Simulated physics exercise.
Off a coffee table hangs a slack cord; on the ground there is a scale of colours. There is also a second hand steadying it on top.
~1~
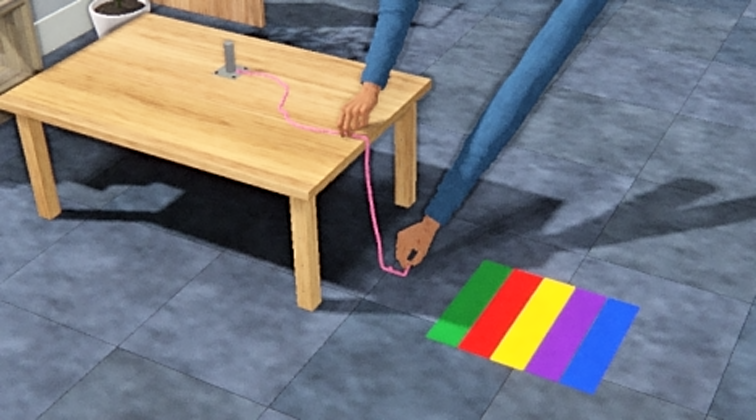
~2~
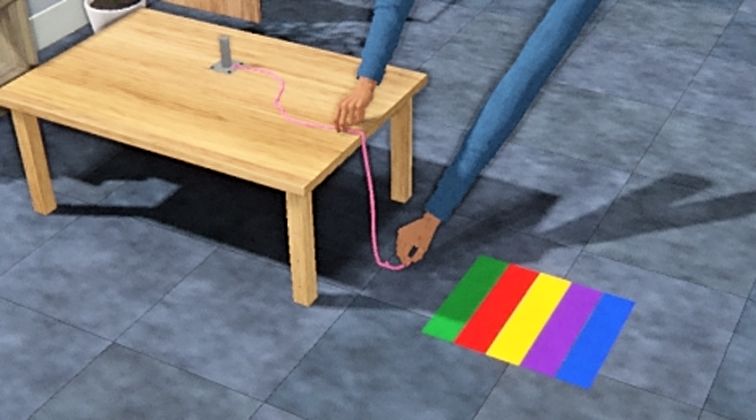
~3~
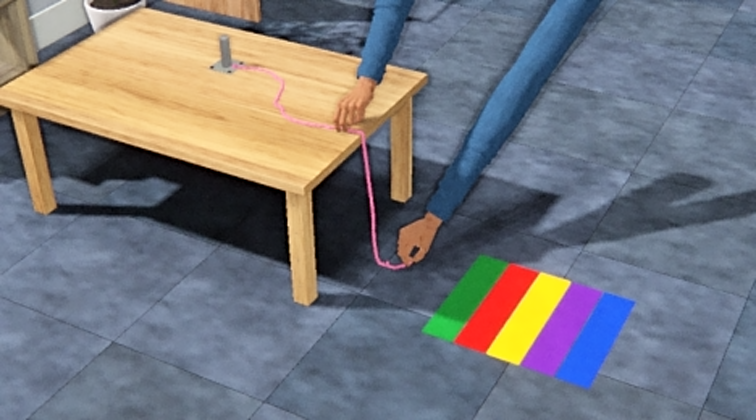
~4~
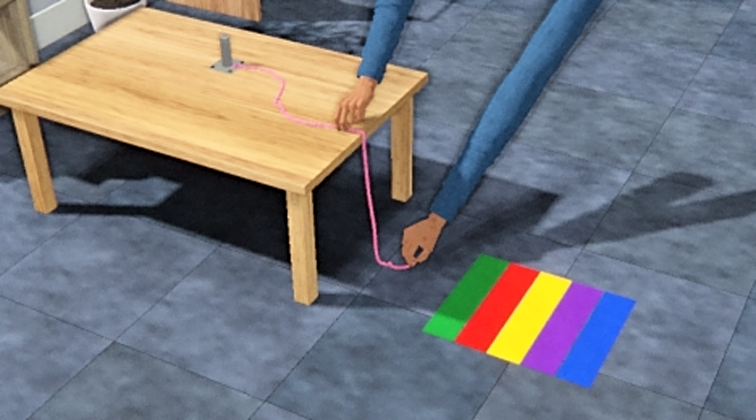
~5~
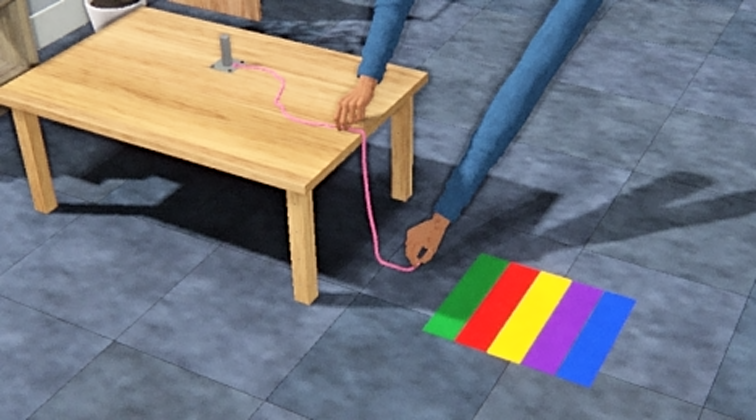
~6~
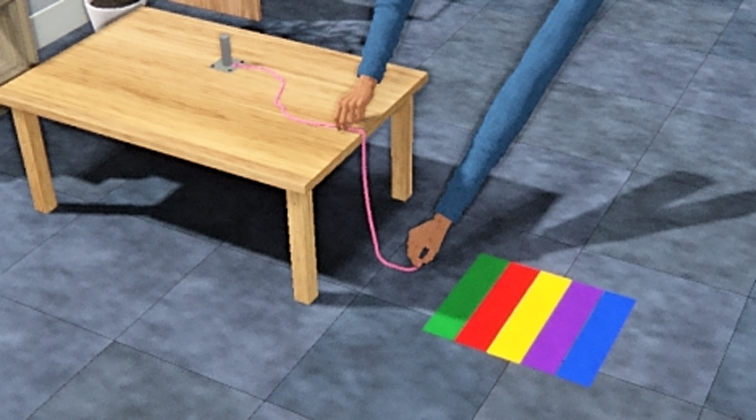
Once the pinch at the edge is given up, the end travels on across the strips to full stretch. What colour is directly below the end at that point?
The colour below it is yellow.
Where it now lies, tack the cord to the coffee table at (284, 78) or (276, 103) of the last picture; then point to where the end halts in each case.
I'd put it around (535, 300) the first time and around (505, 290) the second.
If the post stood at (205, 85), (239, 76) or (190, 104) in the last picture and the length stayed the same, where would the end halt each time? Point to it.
Respectively (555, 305), (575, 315) and (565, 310).
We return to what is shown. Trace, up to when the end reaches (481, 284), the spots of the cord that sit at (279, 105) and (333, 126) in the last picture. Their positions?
One heads to (312, 106) and the other heads to (364, 138).
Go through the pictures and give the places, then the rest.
In the first frame, end (408, 266); green (452, 327); red (484, 338); yellow (517, 349); purple (550, 360); blue (585, 372).
In the second frame, end (409, 263); cord through (261, 71) (280, 94) (297, 122) (361, 135) (371, 193) (375, 250).
In the third frame, end (410, 263).
In the fourth frame, end (414, 263); cord through (261, 70) (281, 93) (297, 121) (361, 134) (368, 191) (376, 248).
In the fifth frame, end (418, 264).
In the sixth frame, end (420, 264); cord through (261, 69) (281, 92) (297, 120) (361, 133) (366, 190) (376, 248).
Soon after, end near (481, 284); over green.
Then, end near (518, 295); over red.
At full stretch, end near (539, 302); over yellow. It gets as far as the yellow strip.
